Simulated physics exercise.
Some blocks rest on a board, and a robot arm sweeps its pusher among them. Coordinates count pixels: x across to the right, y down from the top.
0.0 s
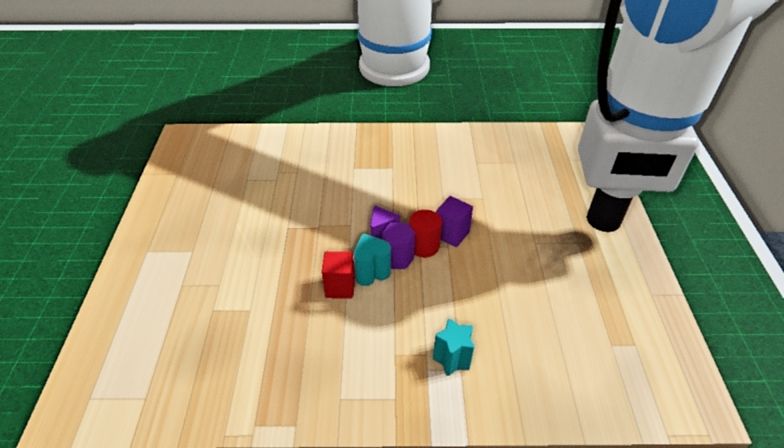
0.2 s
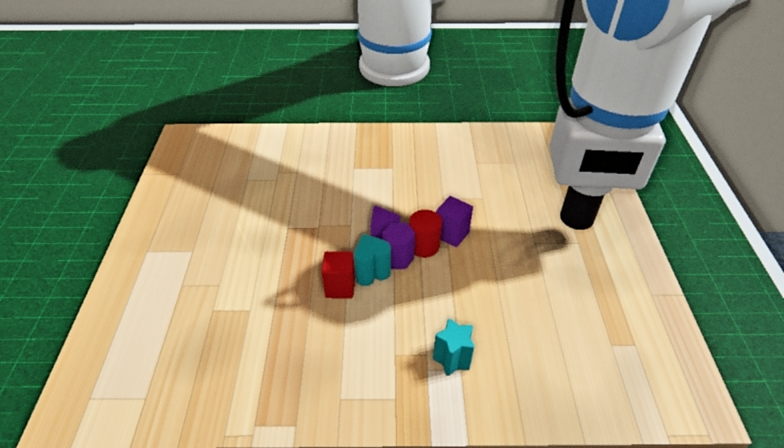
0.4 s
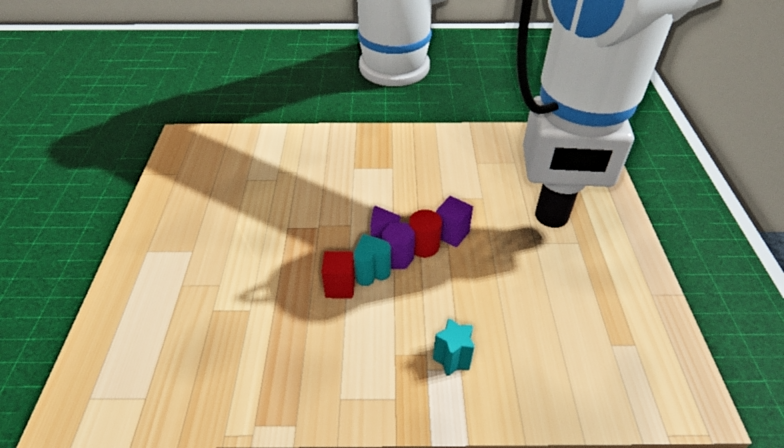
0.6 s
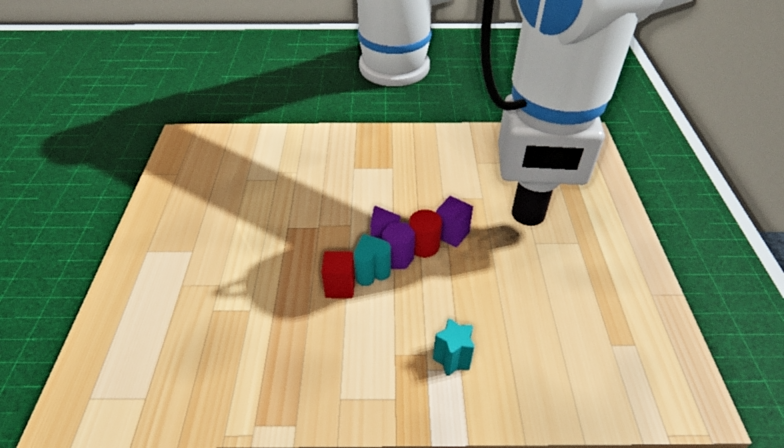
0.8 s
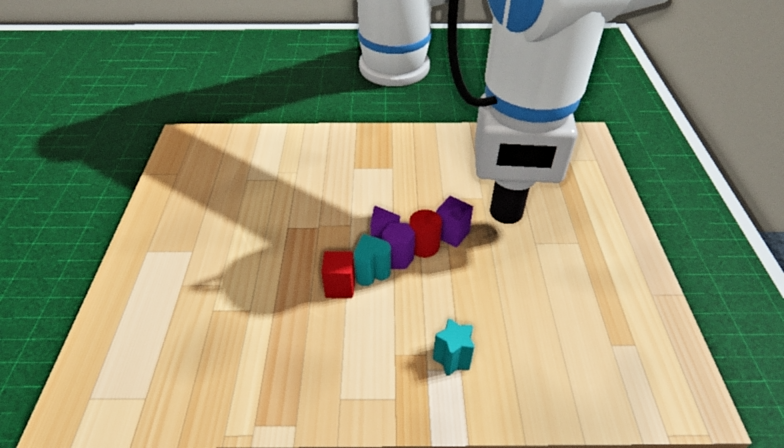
At the start, the robot arm's black pusher is at the right side of a wooden board, away from a row of red, teal and purple blocks and a separate teal star. The arm then sweeps steadily left, bringing the pusher close to the purple block at the row's right end, while the blocks stay still.
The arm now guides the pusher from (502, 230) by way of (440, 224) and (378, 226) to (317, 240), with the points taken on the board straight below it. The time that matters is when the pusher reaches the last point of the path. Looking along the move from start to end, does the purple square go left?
The answer is no.
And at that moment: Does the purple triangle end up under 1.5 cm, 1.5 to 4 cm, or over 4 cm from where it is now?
The best fit is over 4 cm.
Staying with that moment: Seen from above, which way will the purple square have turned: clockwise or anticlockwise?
From the top: Clockwise.
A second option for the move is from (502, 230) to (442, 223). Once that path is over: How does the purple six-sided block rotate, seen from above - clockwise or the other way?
Viewed from the top, it goes anticlockwise.
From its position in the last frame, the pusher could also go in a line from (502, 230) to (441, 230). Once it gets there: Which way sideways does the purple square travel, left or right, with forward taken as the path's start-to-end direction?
It goes right.
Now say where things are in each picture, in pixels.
The first frame shows lower end of the pusher at (603, 221), tops of blocks, purple triangle at (382, 215), purple six-sided block at (399, 232), red cylinder at (426, 220), purple square at (455, 208).
The second frame shows pusher at (577, 218), blocks as before.
The third frame shows pusher at (552, 216), blocks as before.
The fourth frame shows pusher at (528, 214), blocks as before.
The fifth frame shows pusher at (506, 213), purple triangle at (382, 215), purple six-sided block at (399, 232), red cylinder at (426, 220), purple square at (455, 208).
On the path given first. One third of the way, pusher at (442, 207); purple triangle at (366, 218), turned 25° clockwise; purple six-sided block at (394, 236), turned 20° anticlockwise; red cylinder at (393, 212); purple square at (412, 192), turned 60° clockwise.
Two thirds of the way, pusher at (376, 209); purple triangle at (338, 233), turned 45° clockwise; purple six-sided block at (394, 236), turned 25° anticlockwise; red cylinder at (363, 223); purple square at (362, 182).
At the end, pusher at (315, 223); purple triangle at (320, 244), turned 20° clockwise; purple six-sided block at (394, 236), turned 25° anticlockwise; red cylinder at (344, 232); purple square at (360, 182), turned 130° clockwise.
